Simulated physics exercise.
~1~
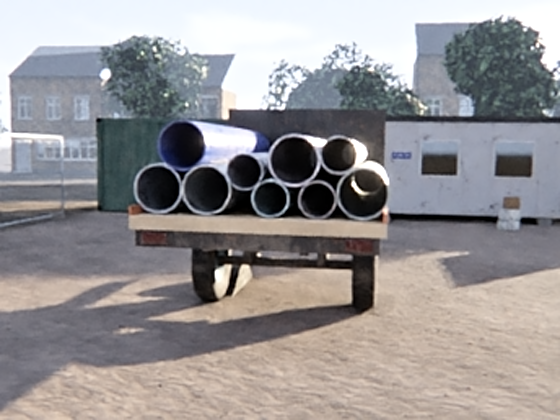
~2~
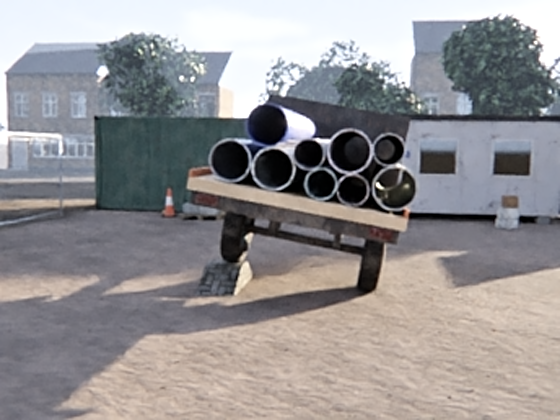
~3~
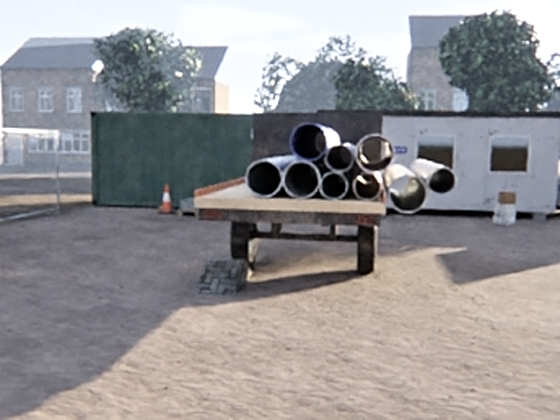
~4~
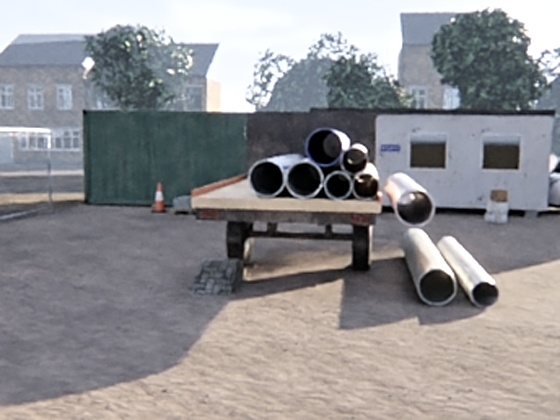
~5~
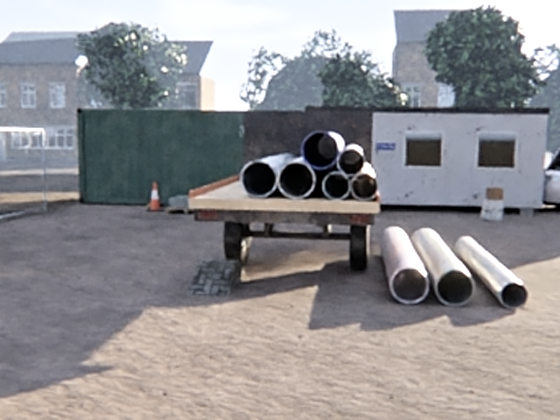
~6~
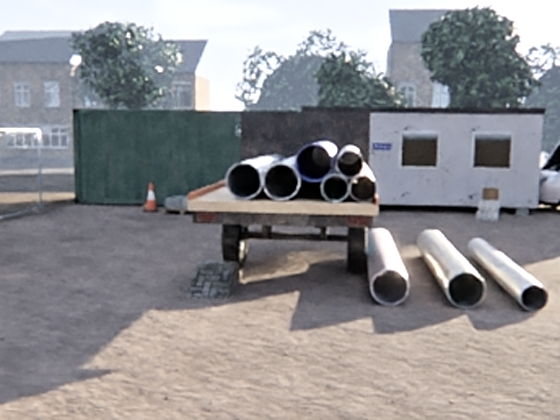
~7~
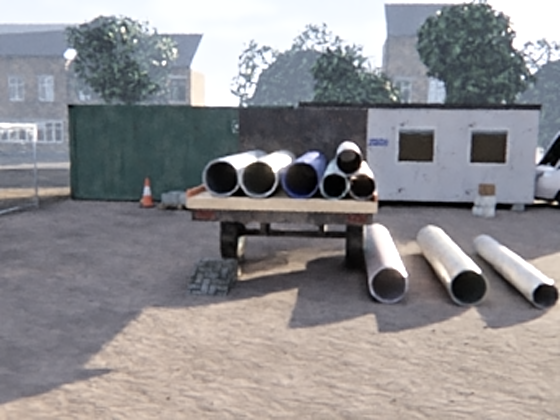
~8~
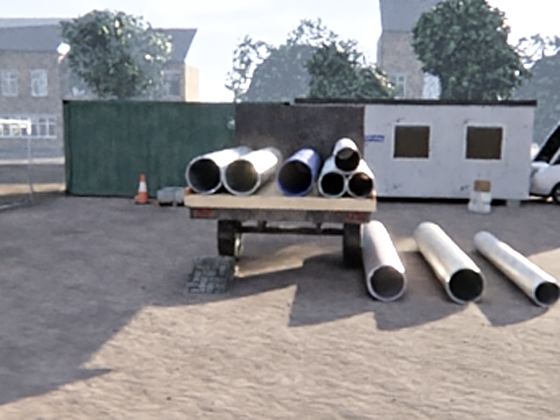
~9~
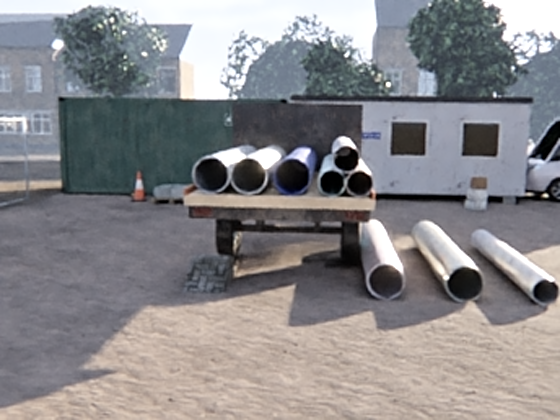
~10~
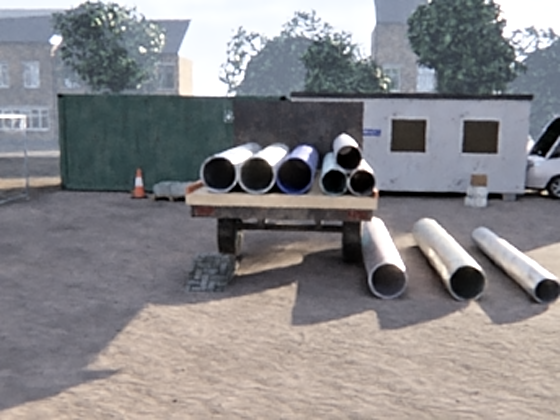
In a dirt yard, a trailer tilts, three pipes fall off right, and the blue one stays aboard.
